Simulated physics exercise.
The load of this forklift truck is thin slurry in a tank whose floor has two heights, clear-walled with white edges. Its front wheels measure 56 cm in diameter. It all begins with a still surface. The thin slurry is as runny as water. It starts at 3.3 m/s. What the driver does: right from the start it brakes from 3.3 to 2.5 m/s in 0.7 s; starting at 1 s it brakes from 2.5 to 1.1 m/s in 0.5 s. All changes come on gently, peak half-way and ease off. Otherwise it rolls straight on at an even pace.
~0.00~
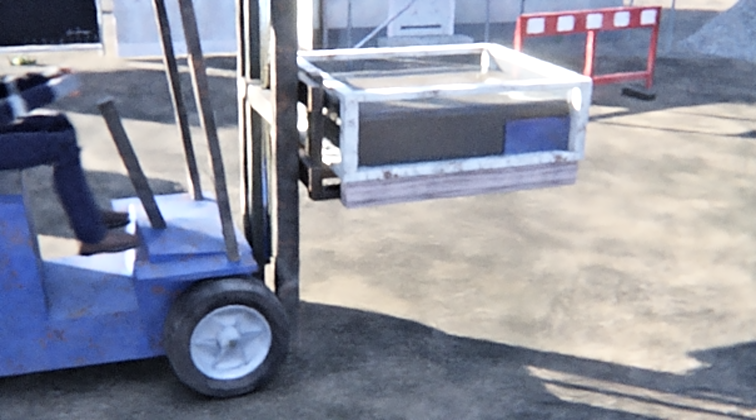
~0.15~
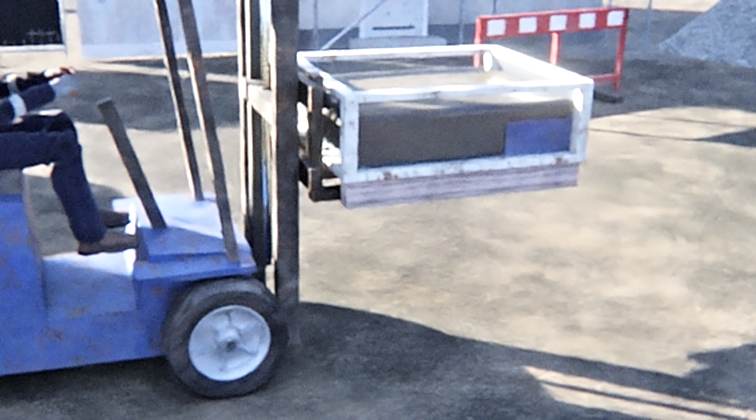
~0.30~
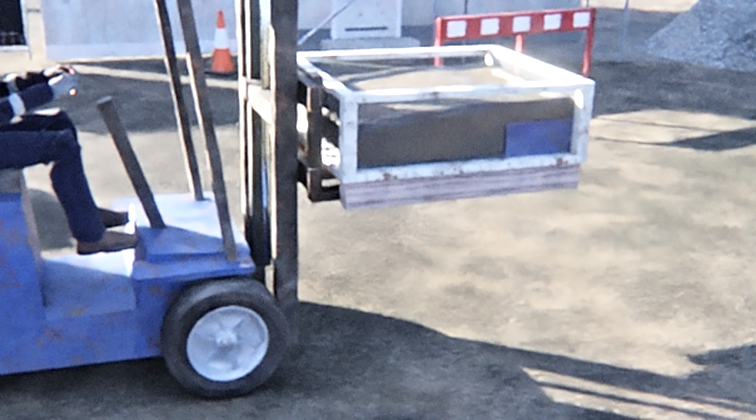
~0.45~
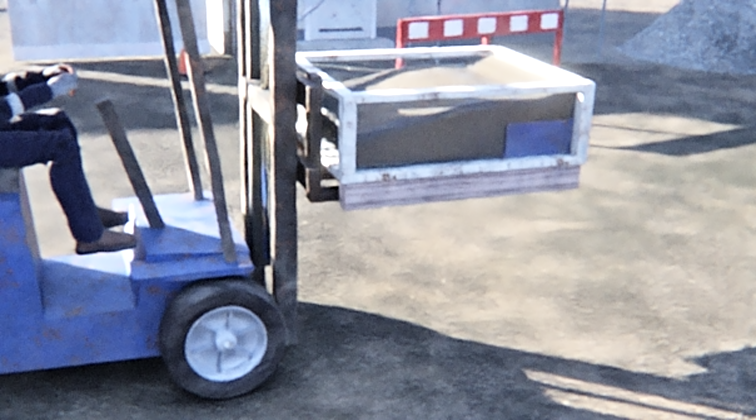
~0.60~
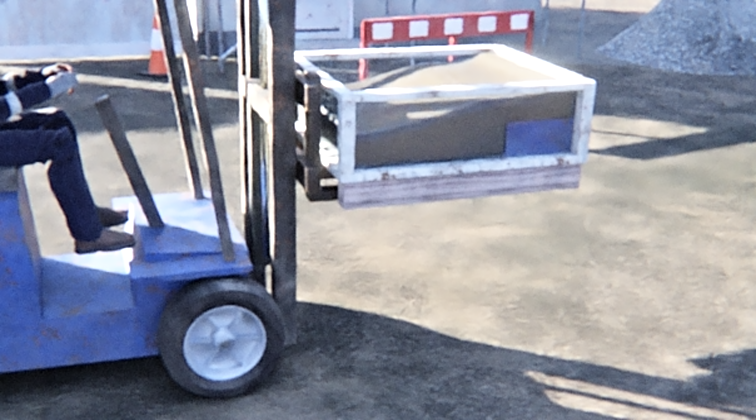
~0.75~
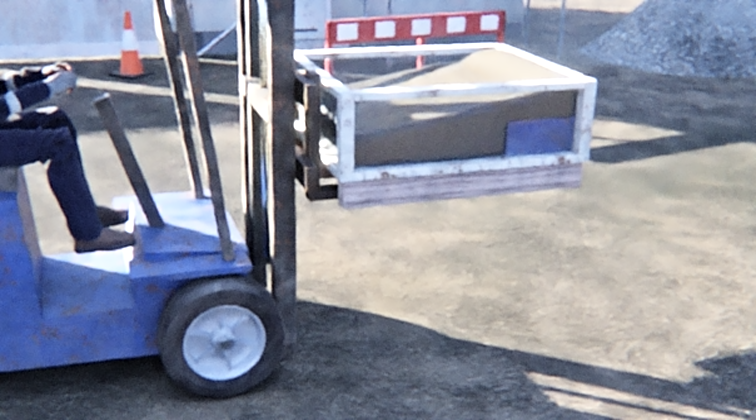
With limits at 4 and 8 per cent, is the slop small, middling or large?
The loss is small.
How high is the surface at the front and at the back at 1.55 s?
About 36 cm in front and 10 cm behind.
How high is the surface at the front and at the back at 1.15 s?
Front 34 cm, back 24 cm.
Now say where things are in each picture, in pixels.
In the first picture, the surface is at (547, 95) by the front wall; at (365, 108) by the back wall; it lies level with the rim line; edge of the step at (539, 119); the front is on the right, levels are read along the near wall; a wheel hub at (233, 347).
In the second picture, the surface is at (549, 97) by the front wall; at (366, 109) by the back wall; it lies level with the rim line.
In the third picture, the surface is at (550, 93) by the front wall; at (365, 118) by the back wall; it climbs 4° towards the front.
In the fourth picture, the surface is at (364, 126) by the back wall; it climbs 8° towards the front.
In the fifth picture, the surface is at (553, 74) by the front wall; at (363, 129) by the back wall; it climbs 13° towards the front.
In the sixth picture, the surface is at (554, 64) by the front wall; at (363, 127) by the back wall; it climbs 15° towards the front; a wheel hub at (226, 347).
Then, 1.15 s in, the surface is 35 cm up at the front and 23 cm at the back; nothing has left.
Then, 1.55 s in, the surface is 36 cm up at the front and 10 cm at the back; nothing has left.
Then, 2.05 s in, the surface is 33 cm up at the front and 30 cm at the back; 1 per cent is out, over the front.
Then, 4.49 s in, 1 per cent is out, over the front, 2 of 212 litres.
